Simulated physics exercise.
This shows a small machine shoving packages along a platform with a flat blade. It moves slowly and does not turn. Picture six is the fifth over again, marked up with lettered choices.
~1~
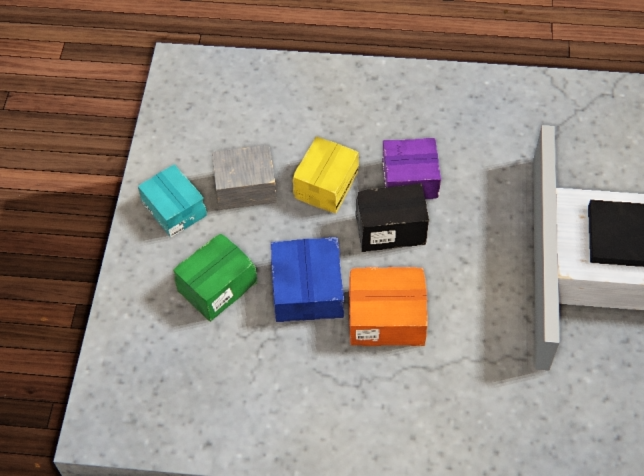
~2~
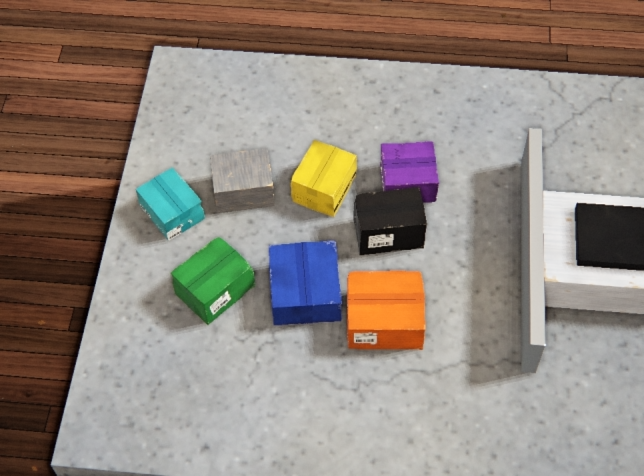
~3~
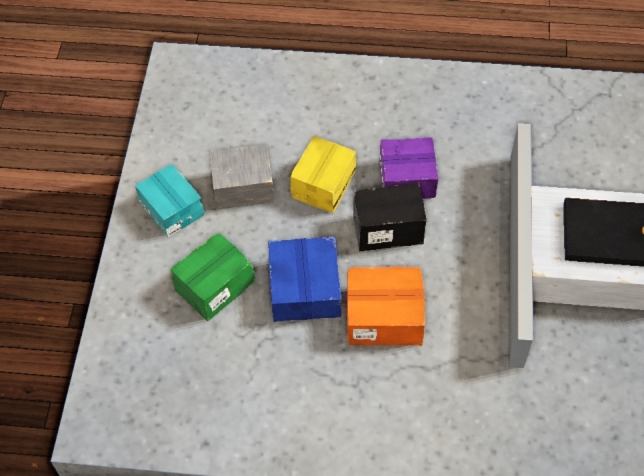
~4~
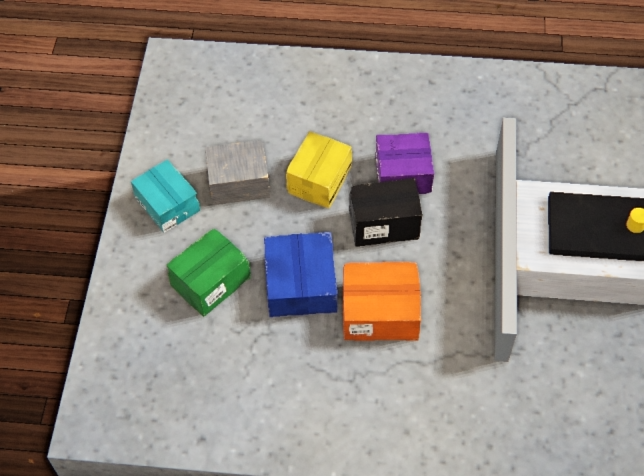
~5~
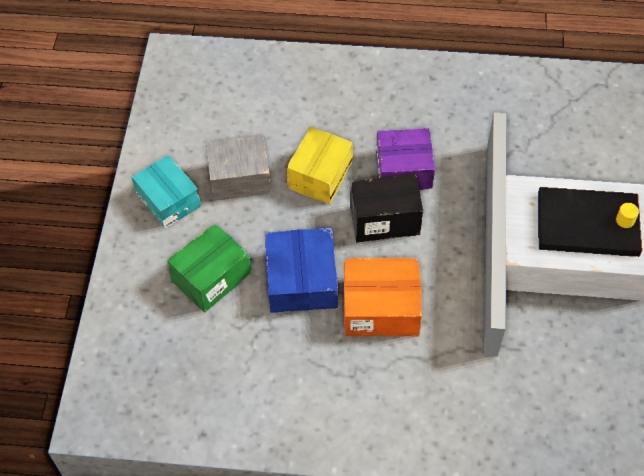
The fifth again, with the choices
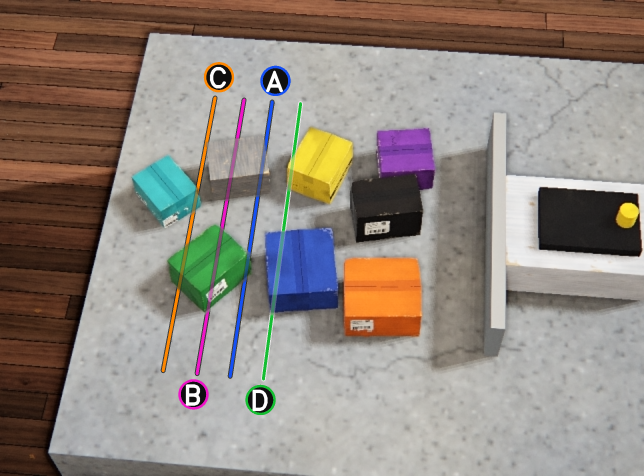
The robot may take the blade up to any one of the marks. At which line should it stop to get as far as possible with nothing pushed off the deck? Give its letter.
As far as mark D.
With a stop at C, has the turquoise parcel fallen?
Yes.
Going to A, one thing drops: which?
The green parcel.
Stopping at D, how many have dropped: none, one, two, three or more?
In all, none.
On the marked copy, A at (253, 228); B at (222, 226); C at (191, 223); D at (283, 230).
With D. Early on, robot (502, 214); purple box (389, 158); orange parcel (370, 296).
Further on, robot (423, 208); turquoise parcel (160, 193); green parcel (156, 271).
At the end, robot (368, 204); green parcel (104, 274); grey crate (158, 151); nothing has fallen.
As for the rest, A drops the green parcel; B drops the green parcel and grey crate; C drops the green parcel, grey crate, blue parcel and turquoise parcel.
